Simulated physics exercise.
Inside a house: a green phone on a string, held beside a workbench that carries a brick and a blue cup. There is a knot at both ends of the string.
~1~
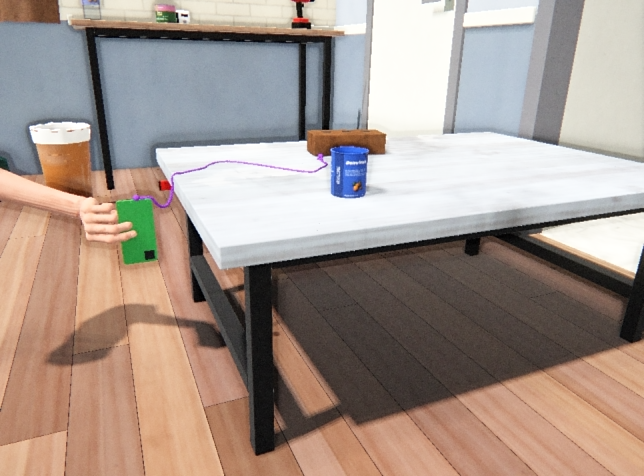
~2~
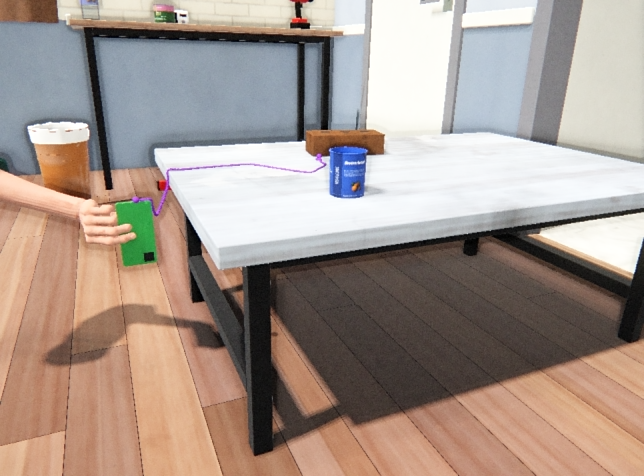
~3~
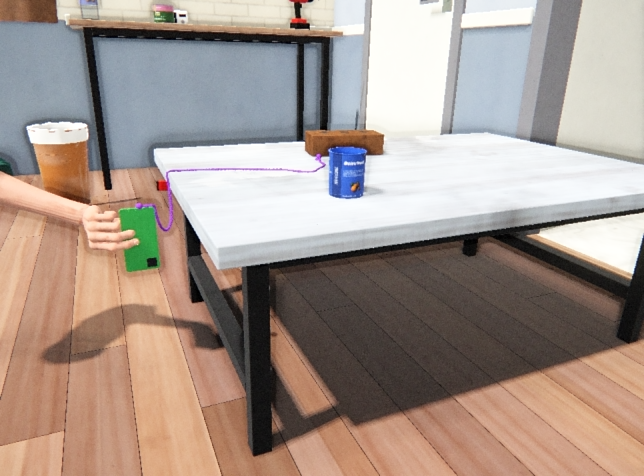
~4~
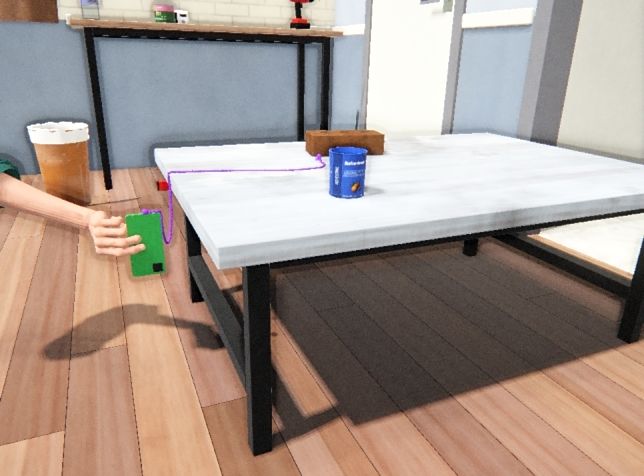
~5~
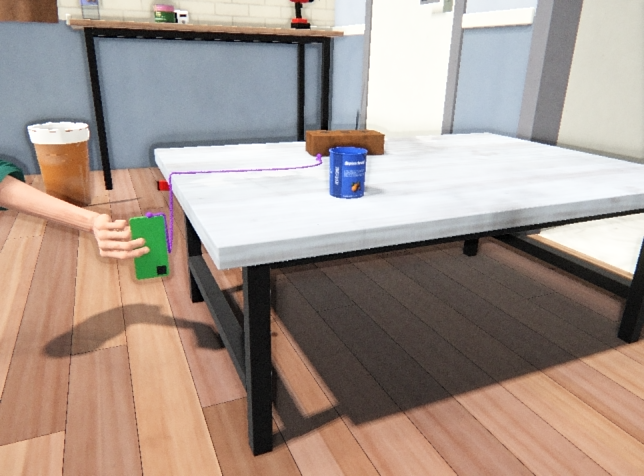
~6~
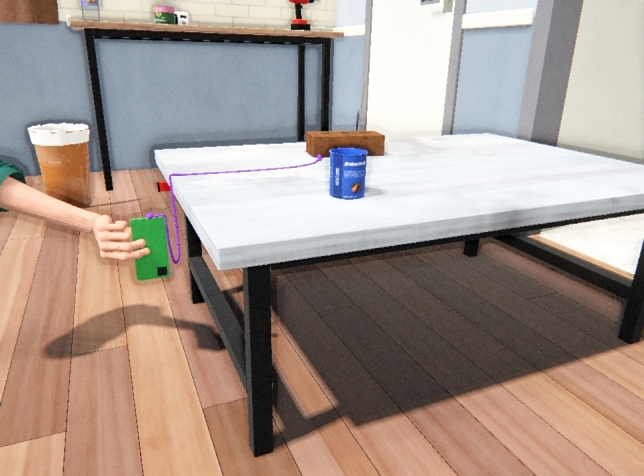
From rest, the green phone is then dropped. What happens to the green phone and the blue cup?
By the end the green phone has gone all the way down, and the blue cup has held its position.
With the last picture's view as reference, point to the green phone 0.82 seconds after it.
Somewhere around (118, 349), I reckon.
Then, 0.36 s on from there, phone on the floor near (146, 340); brick in place; cup in place.
Then, 0.82 s on from there, phone on the floor near (118, 349); brick in place; cup in place.
Then, 1.42 s on from there, phone on the floor near (165, 350); brick in place; cup in place.
In the end, phone on the floor near (164, 343); brick in place; cup in place. The green phone reaches the floor and the blue cup remains where it stands.
